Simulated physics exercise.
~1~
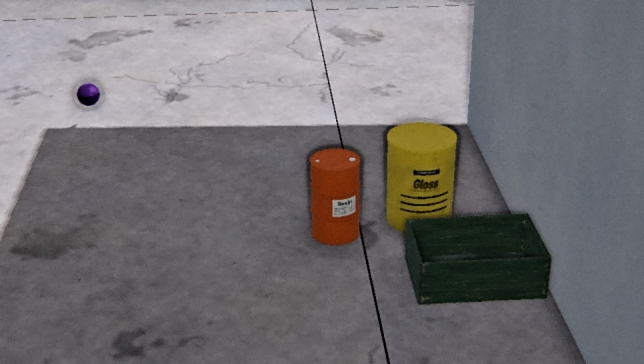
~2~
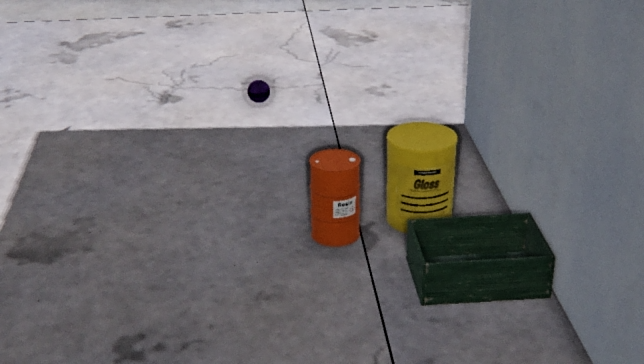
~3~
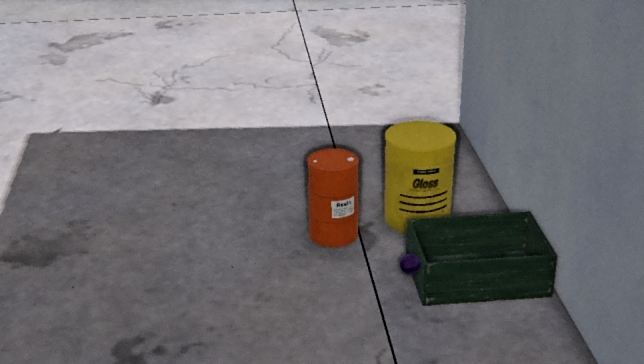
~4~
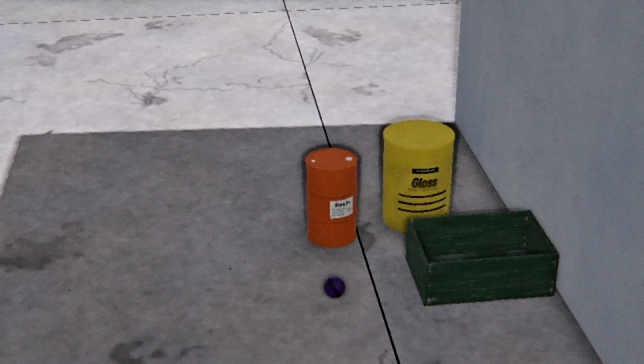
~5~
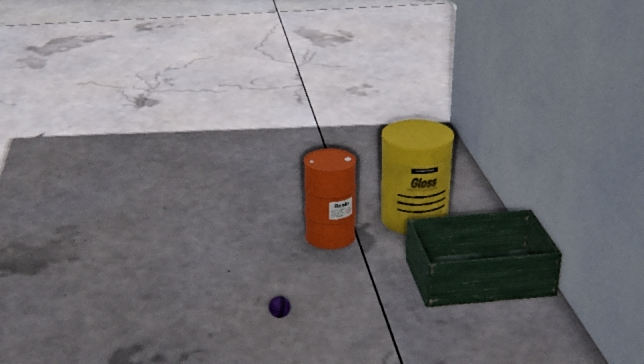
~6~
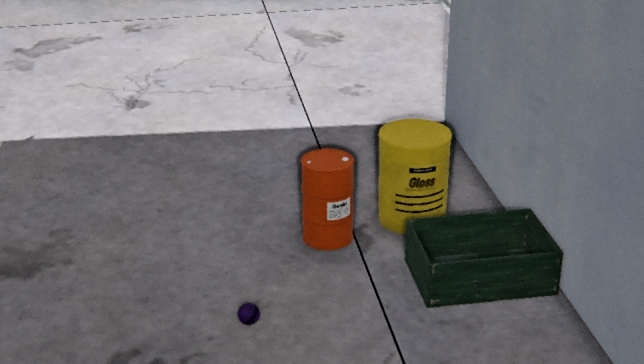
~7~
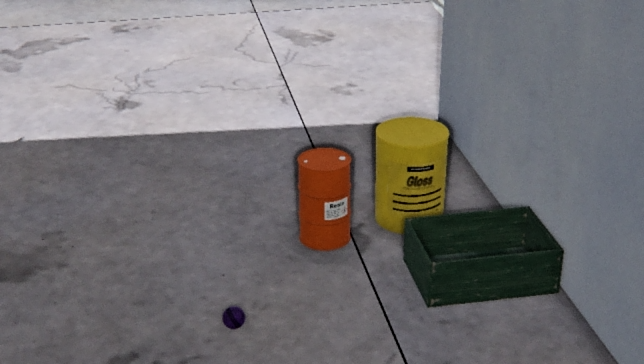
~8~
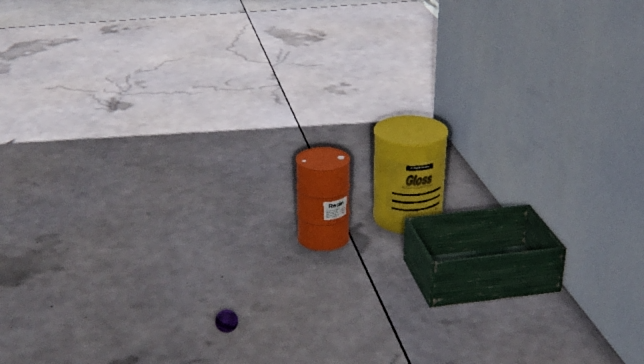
A purple ball flies in, hits the green box's side, and rolls left, ending outside.
